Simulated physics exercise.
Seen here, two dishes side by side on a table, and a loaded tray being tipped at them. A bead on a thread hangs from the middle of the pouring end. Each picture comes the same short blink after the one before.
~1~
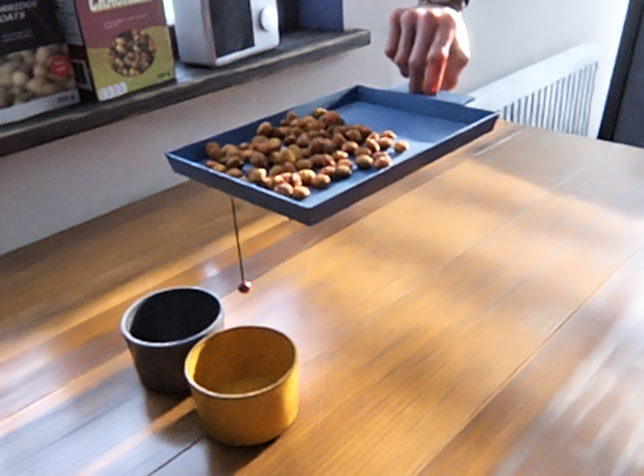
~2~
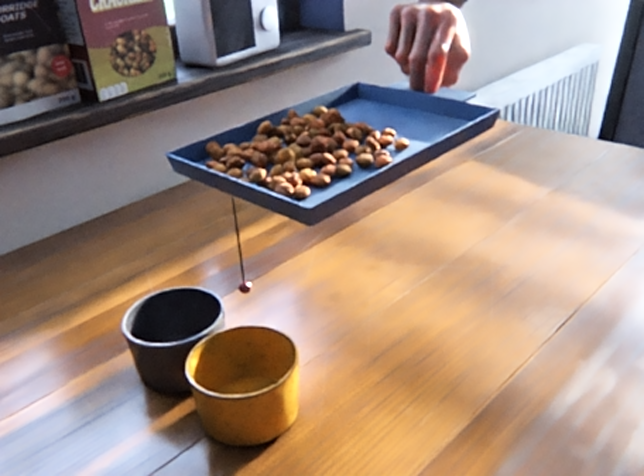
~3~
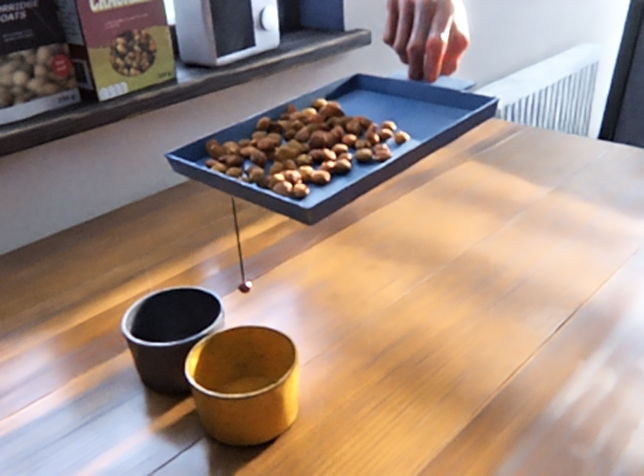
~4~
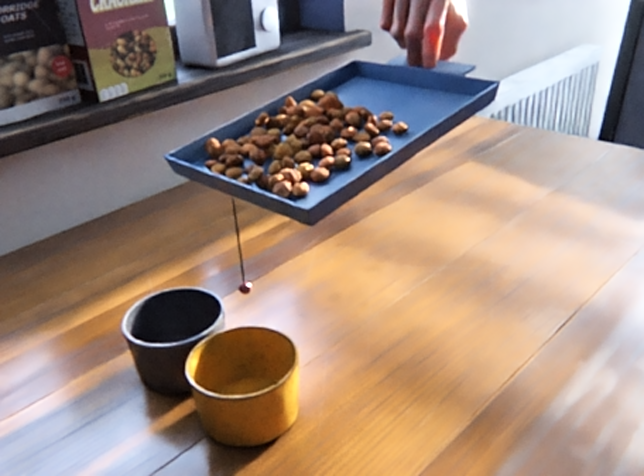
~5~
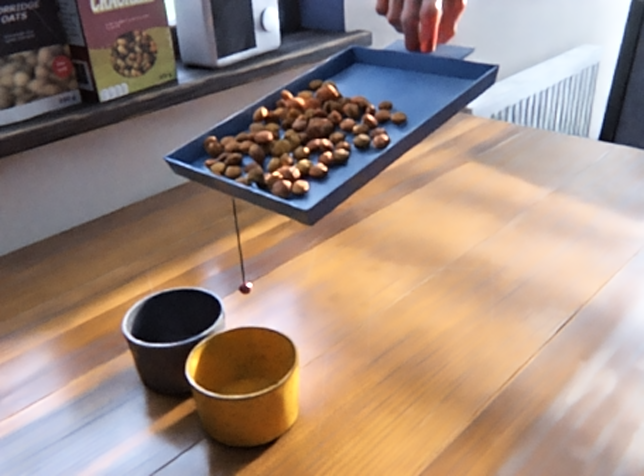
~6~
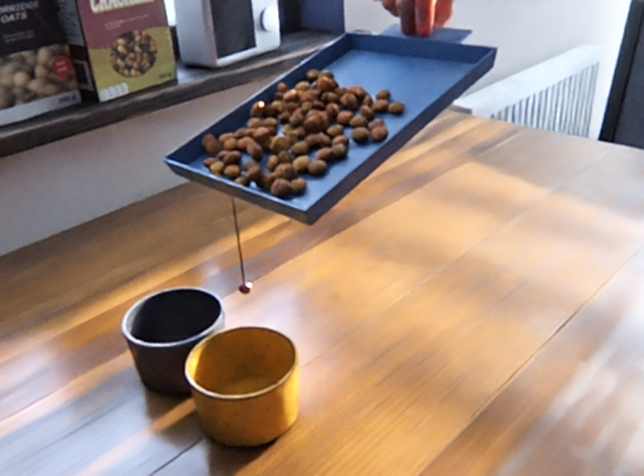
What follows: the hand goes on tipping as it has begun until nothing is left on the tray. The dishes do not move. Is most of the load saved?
In the dishes lies over half of it.
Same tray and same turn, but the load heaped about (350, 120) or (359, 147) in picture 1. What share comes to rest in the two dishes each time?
About 80 and 80 per cent.
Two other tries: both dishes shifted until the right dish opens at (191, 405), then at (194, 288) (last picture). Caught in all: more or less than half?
At the first place below a half, at the second below a half.
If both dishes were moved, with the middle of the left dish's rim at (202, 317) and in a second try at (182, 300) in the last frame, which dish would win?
At the first place the left dish, at the second the left-hand dish.
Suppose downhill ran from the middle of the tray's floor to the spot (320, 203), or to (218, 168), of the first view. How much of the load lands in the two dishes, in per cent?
In turn 40 and 30 in a hundred.
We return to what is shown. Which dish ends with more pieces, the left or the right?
It is the left dish.
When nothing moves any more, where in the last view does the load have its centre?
Around (180, 362).
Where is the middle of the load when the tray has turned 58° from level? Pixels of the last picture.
Near (232, 124).
Soon, tray tipped steeply; nearly all on the tray; a stray few in the air.
A while on, tray tipped right over; about a third on the tray; a small part in the right dish; about a third in the left dish; a small part outside both; a small part in the air.
Towards the end, tray tipped past a quarter turn; about a quarter in the right dish; about half in the left dish; about a quarter outside both.
Finally, tray tipped past a quarter turn; about a quarter in the right dish; about half in the left dish; about a quarter outside both.
